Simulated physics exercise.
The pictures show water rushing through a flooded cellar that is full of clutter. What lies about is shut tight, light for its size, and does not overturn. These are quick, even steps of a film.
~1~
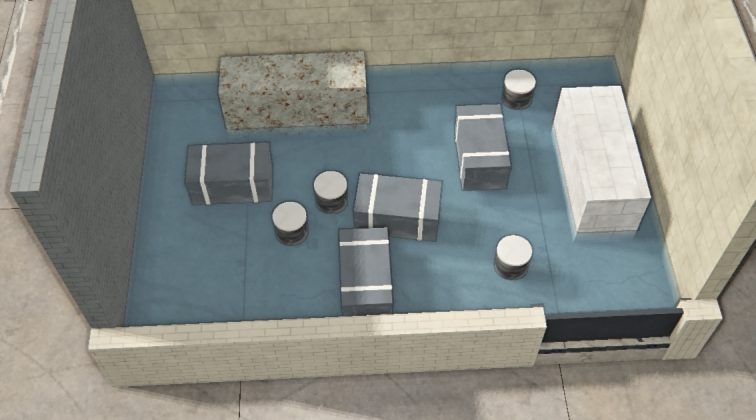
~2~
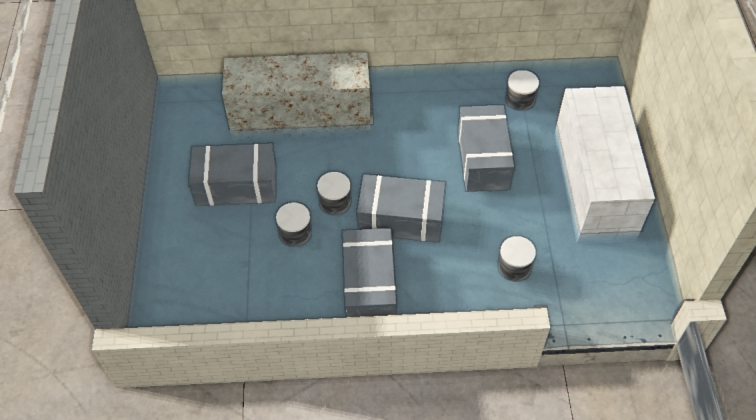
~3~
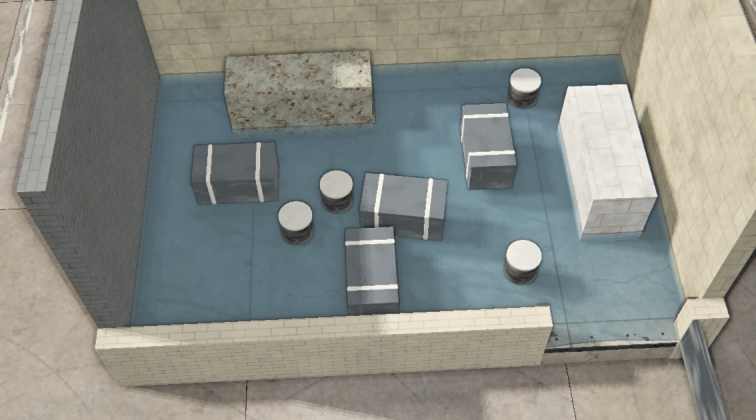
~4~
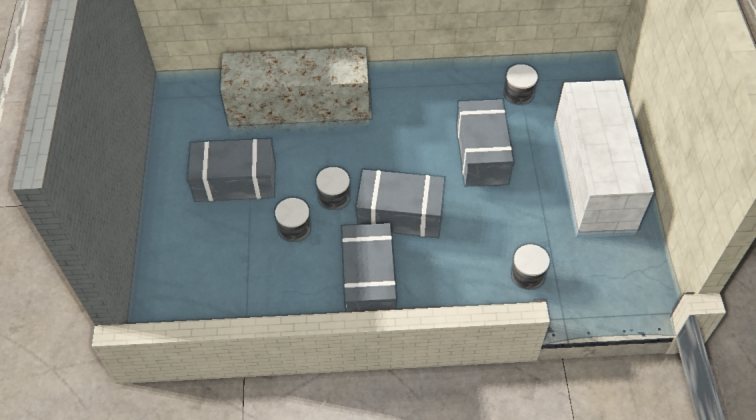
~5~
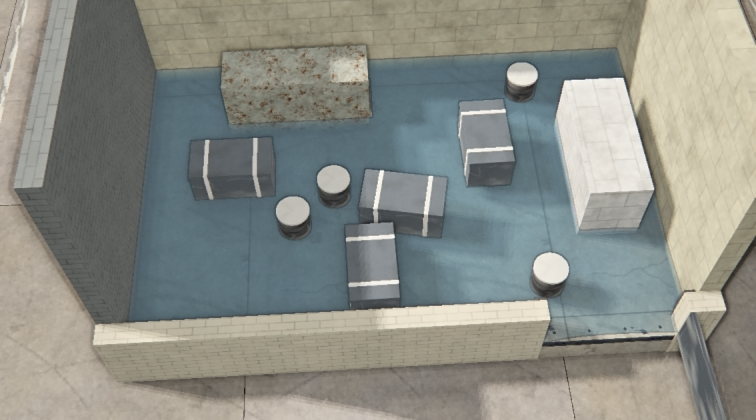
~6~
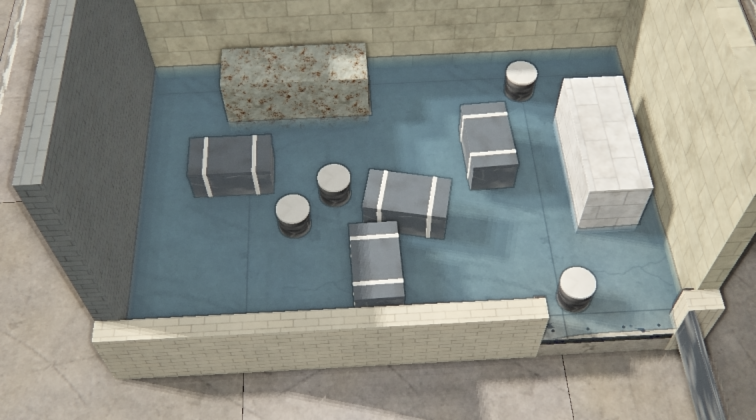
To begin with, dark banded trunks and round pails sit scattered across a walled room flooded with blue water, and the dark gate at the lower right swings open. Then the pail nearest the opening drifts down and right toward the gap, while a few trunks shift only slightly.
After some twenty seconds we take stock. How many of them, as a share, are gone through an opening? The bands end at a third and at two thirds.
Share: Two thirds or more.
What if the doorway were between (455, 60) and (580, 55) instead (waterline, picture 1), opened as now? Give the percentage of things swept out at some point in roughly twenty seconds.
About 80 per cent.
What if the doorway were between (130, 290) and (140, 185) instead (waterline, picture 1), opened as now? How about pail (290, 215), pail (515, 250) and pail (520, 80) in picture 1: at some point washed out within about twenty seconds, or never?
In turn: Carried outside, inside, left behind.
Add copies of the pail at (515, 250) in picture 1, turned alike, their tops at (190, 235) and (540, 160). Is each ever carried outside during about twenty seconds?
In turn: Inside, washed out.
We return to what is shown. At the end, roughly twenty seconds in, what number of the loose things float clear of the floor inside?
I count 2.
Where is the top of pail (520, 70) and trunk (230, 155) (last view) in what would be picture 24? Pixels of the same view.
Around (568, 88) and (289, 167).
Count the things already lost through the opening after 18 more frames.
That makes 2.
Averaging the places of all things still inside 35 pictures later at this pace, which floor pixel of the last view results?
At about (518, 207).
A moment on, 1 of 8 are out; 7 afloat.
Next, 2 of 8 are out; 6 afloat.
Later, 5 of 8 are out; 3 afloat.
In the end, 6 of 8 are out; 2 afloat.
